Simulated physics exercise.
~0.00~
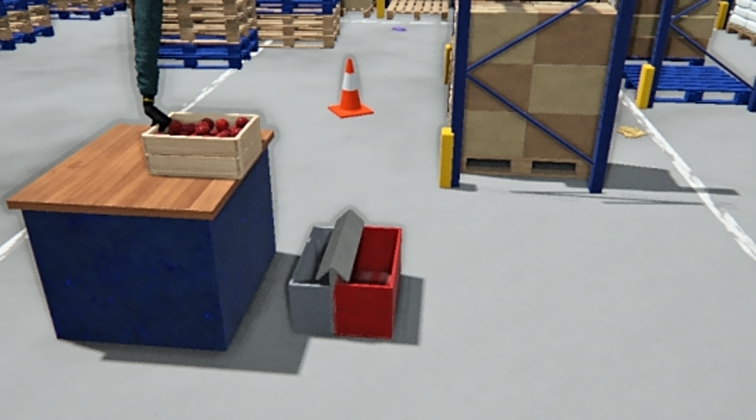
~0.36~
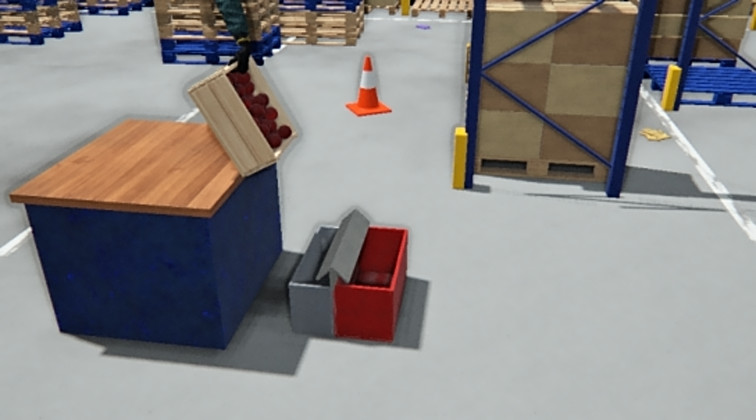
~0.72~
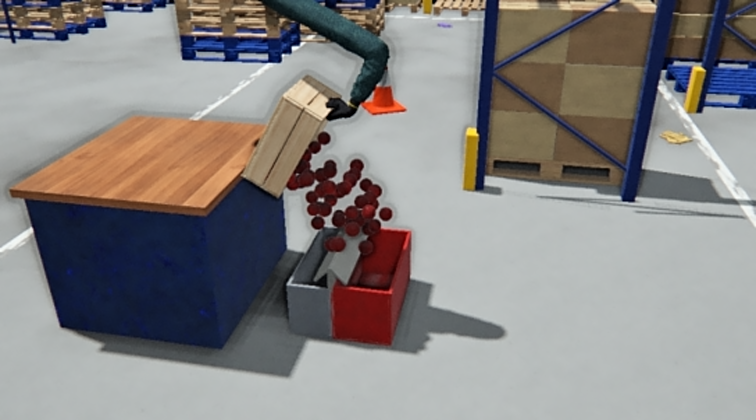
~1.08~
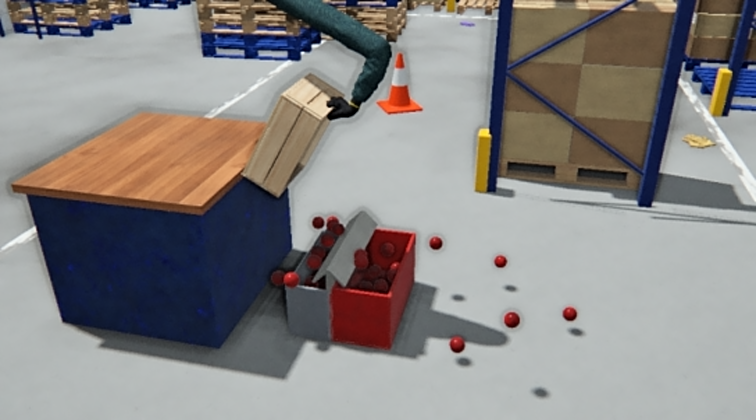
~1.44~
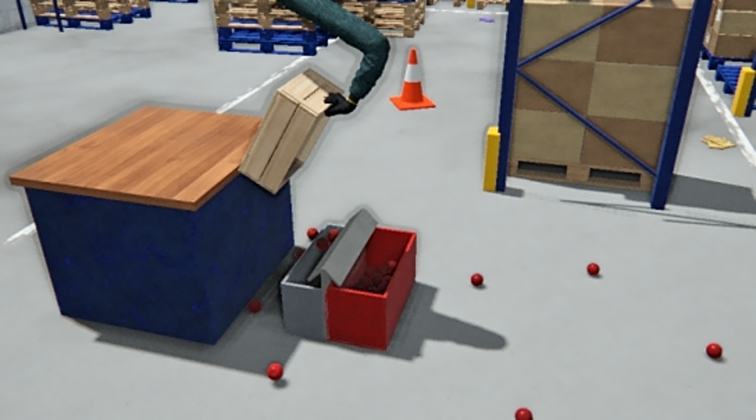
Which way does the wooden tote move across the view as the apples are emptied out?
The wooden tote moves to the right, ending up tipped over at the right edge of the bench.
